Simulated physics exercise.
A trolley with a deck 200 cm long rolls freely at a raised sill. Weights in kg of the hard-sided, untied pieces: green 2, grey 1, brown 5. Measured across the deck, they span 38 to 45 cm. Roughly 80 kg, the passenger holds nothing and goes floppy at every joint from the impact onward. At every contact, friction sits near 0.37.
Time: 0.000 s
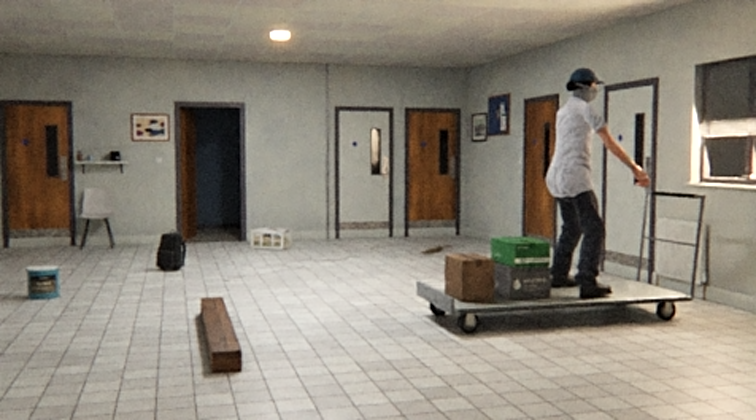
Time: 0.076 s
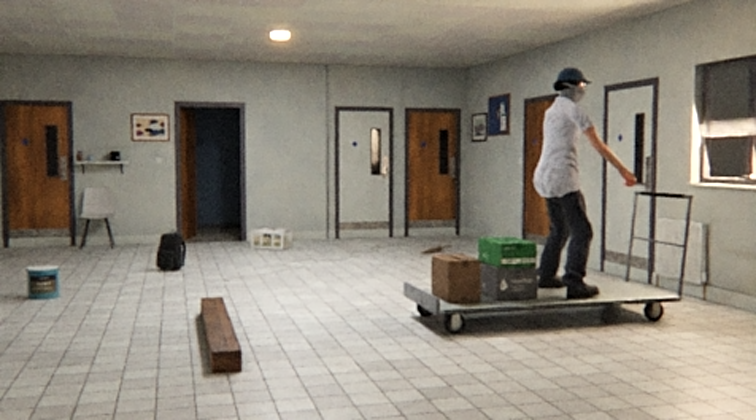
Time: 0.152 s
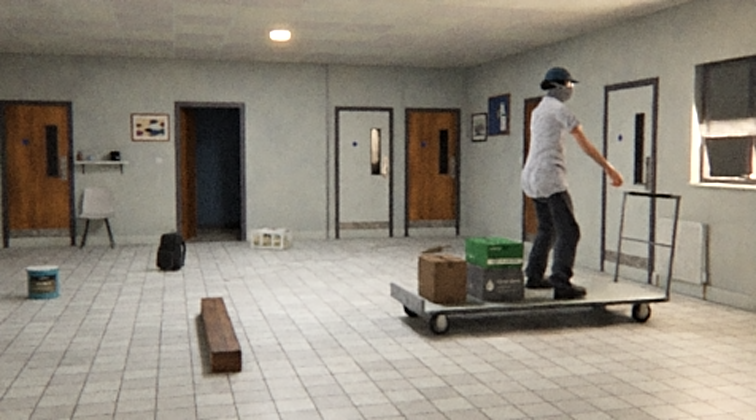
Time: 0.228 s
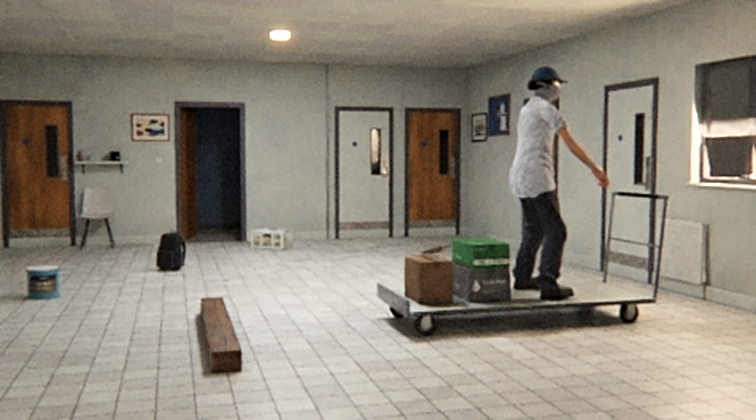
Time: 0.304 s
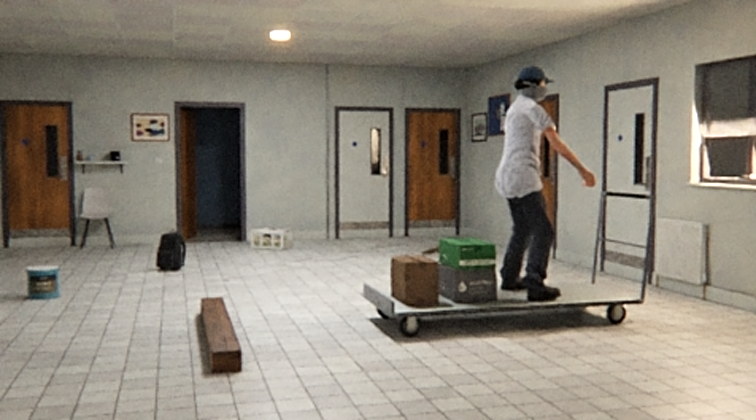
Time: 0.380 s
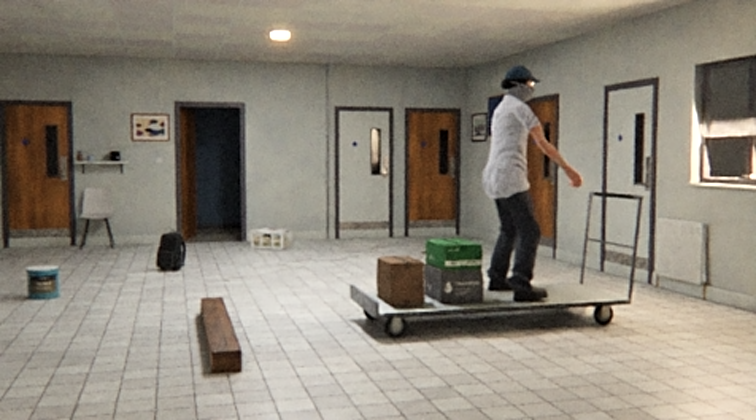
To begin with, a person in a cap and pale short-sleeved top stands on a flat trolley at the right, behind a brown carton and a green-and-grey box. The trolley then rolls steadily a short way left across the tiled floor, carrying them along, while the rider's arm stays extended toward the upright handle.
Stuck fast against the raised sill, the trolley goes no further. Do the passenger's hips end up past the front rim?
No.
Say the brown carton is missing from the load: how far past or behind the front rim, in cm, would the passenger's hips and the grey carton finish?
Then hips 20 behind, grey 40 behind.
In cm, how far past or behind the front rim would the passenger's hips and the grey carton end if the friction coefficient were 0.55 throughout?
In that case hips 60 behind, grey 50 behind.
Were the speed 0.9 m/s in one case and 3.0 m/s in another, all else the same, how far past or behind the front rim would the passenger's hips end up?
Near 150 cm behind in one run and near 60 cm past in the other, in that order.
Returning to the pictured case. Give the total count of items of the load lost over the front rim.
Count of them: 0.
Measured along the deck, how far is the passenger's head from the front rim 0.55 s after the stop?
Position: Approx. 90 cm behind the front rim.
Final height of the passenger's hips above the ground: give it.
Roughly 40 cm above it.
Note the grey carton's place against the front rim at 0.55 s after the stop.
Behind the rim, near 50 cm.
The wheels strike at 1.10 s.
After 1.35 s the passenger's hips are 74 cm behind the rim, near (320, 213) in the last picture's view.
After 1.65 s the passenger's hips are 53 cm behind the rim, near (291, 228) in the last picture's view.
After 2.10 s the passenger's hips are 56 cm behind the rim, near (296, 228) in the last picture's view.
Final state at 5.1 s, nothing is past the rim; behind it, green carton, grey carton, brown carton and the passenger's hips.
